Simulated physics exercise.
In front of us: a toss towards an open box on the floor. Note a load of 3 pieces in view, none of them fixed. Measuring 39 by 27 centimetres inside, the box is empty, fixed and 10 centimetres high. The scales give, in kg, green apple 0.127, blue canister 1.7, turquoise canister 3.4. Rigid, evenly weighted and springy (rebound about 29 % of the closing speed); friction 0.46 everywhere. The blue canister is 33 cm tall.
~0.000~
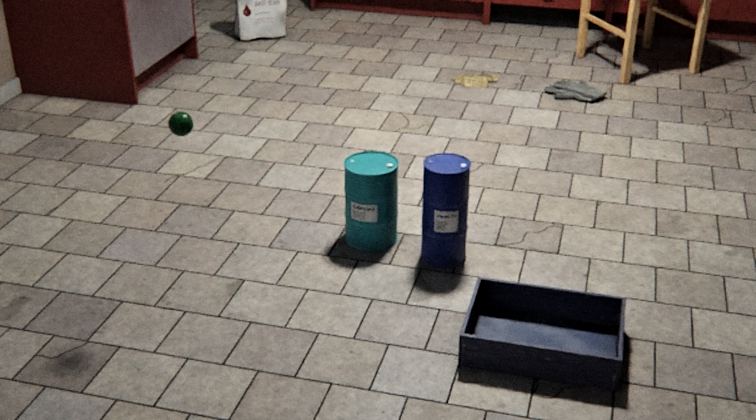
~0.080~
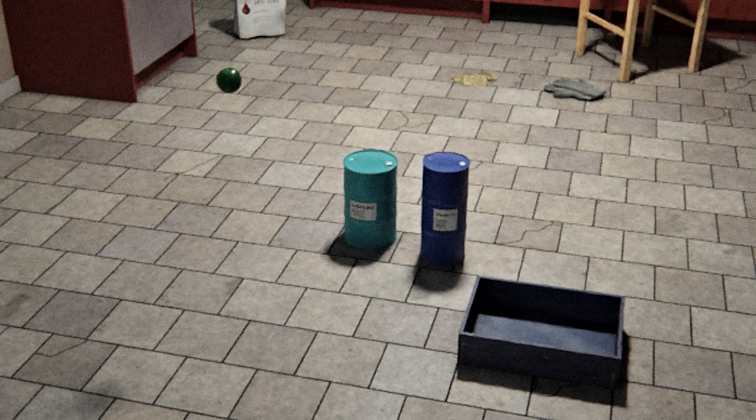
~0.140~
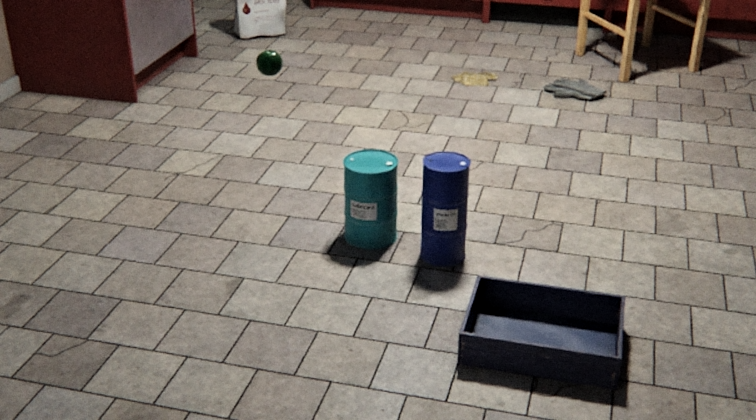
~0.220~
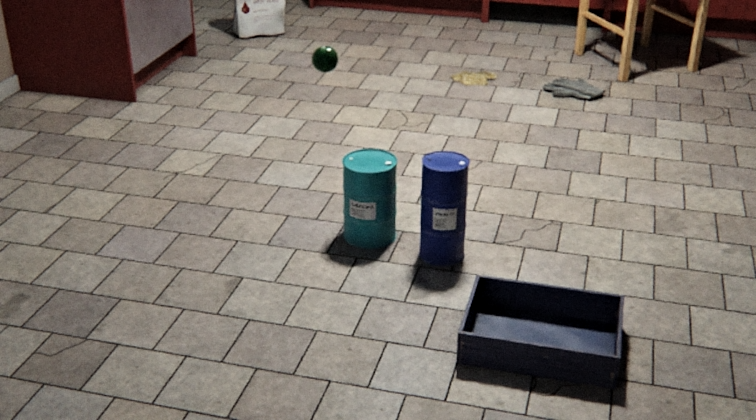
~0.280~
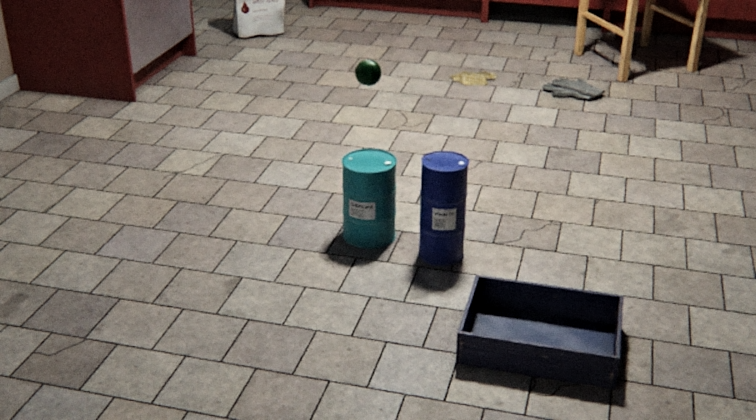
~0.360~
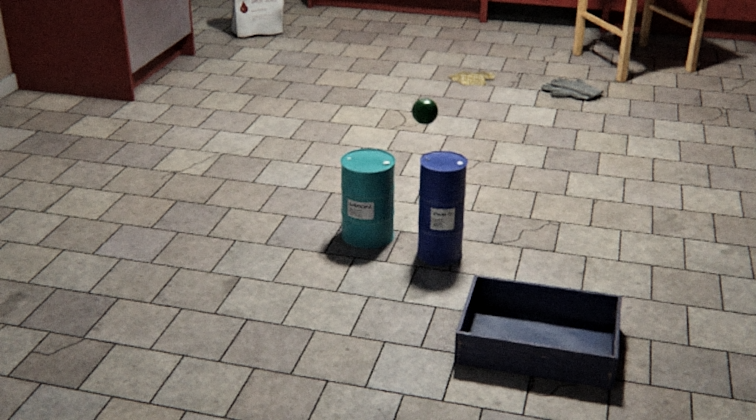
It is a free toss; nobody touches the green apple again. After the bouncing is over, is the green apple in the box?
It rests within the box.
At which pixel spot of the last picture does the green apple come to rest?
It stops at about (544, 318).
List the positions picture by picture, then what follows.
In the first frame, 101 cm to go; green apple (181, 124); blue canister (445, 211).
In the second frame, 86 cm to go; green apple (229, 81); blue canister (444, 210).
In the third frame, 75 cm to go; green apple (269, 63); blue canister (445, 209).
In the fourth frame, 60 cm to go; green apple (325, 59); blue canister (444, 209).
In the fifth frame, 49 cm to go; green apple (368, 73); blue canister (443, 209).
In the sixth frame, 34 cm to go; green apple (425, 111); blue canister (442, 209).
Around 0.46 s, 16 cm to go; green apple near (494, 190).
Around 0.56 s, 5 cm to go; green apple near (556, 296).
Around 0.76 s, apple inside the box; green apple near (589, 311).
Around 1.06 s, apple inside the box; green apple near (560, 322).
Finally (2.4 s), apple inside the box; the bystanders still in place (within 10 cm). Final places as that camera would see them, green apple near (544, 318).
